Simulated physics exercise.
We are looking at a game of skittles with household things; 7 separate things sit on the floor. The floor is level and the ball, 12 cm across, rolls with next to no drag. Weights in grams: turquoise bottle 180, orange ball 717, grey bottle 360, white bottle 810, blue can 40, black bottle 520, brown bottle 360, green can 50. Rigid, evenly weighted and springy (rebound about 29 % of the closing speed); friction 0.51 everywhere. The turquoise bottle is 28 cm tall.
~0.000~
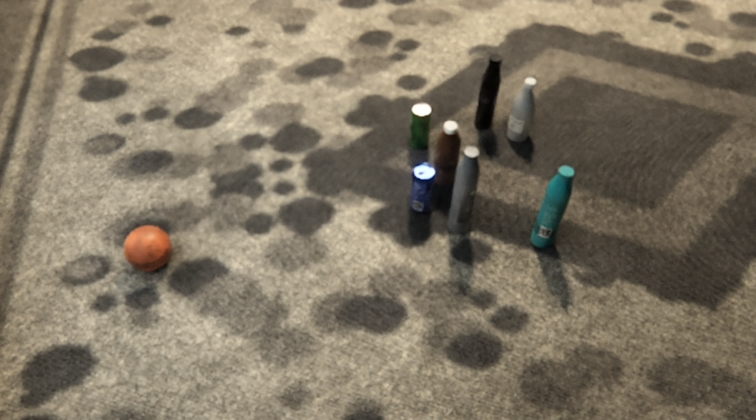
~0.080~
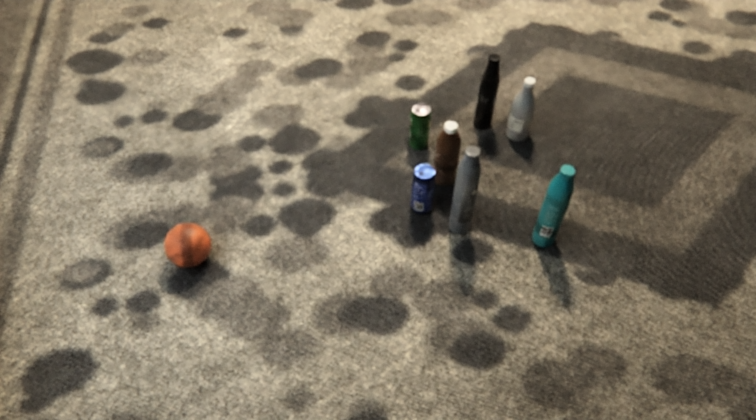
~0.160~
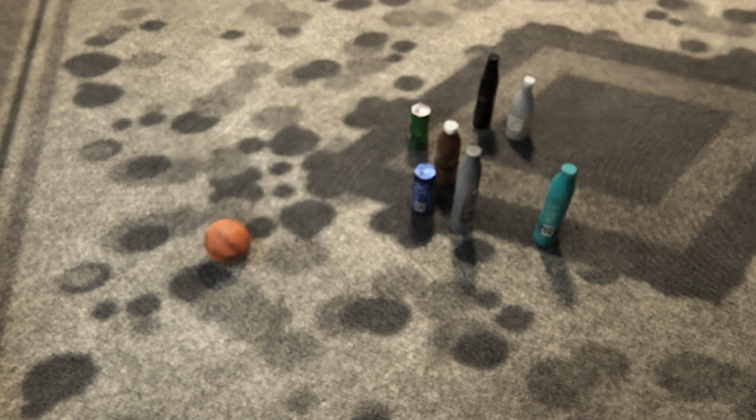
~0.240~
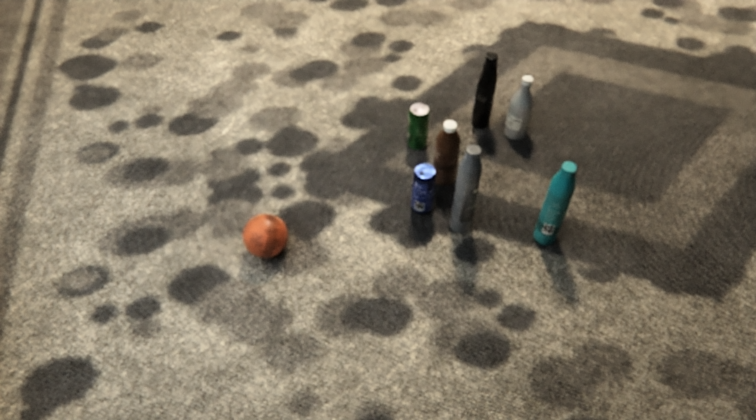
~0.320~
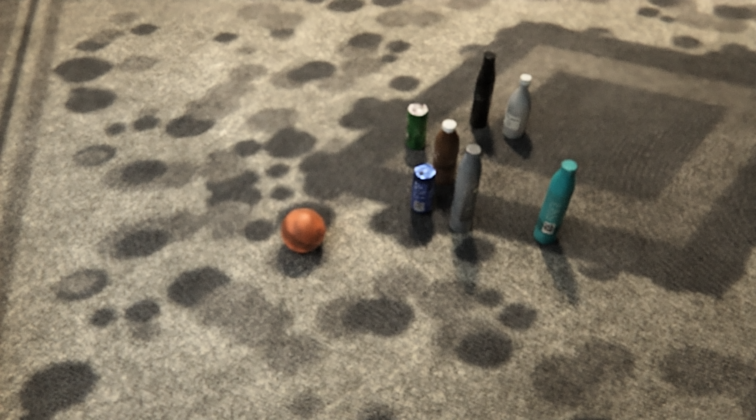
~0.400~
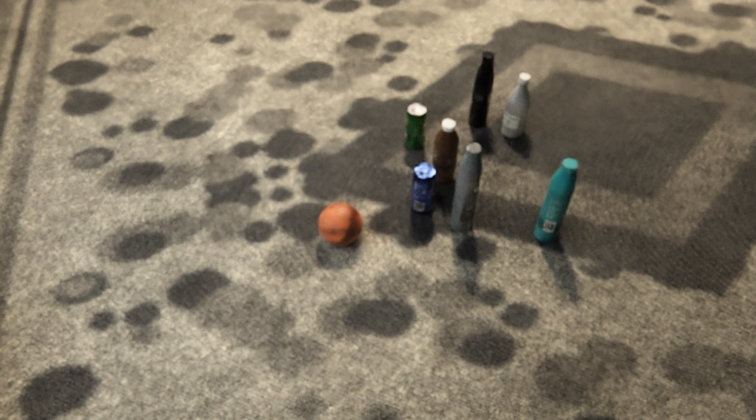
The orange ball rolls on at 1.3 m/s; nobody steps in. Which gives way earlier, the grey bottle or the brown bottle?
Of the two named, the first: The grey bottle.
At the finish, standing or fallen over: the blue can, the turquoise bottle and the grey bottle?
The blue can topples; the turquoise bottle tips over; the grey bottle tips over.
By 1.00 s, ball has run 96 cm; orange ball near (495, 188); grey bottle tilted 45° near (538, 204); blue can tilted 45°; turquoise bottle tilted 27°.
By 2.00 s, ball has run 142 cm; orange ball near (629, 147); grey bottle on its side near (559, 288); blue can on its side; turquoise bottle on its side.
When it is over (4.0 s), lying over on the floor, turquoise bottle, grey bottle and blue can; the other 4 within 8 cm of the start. End places, in pixels of the last picture, grey bottle near (555, 308), brown bottle near (445, 151). Grey bottle went at 0.94 s; brown bottle was never lost.
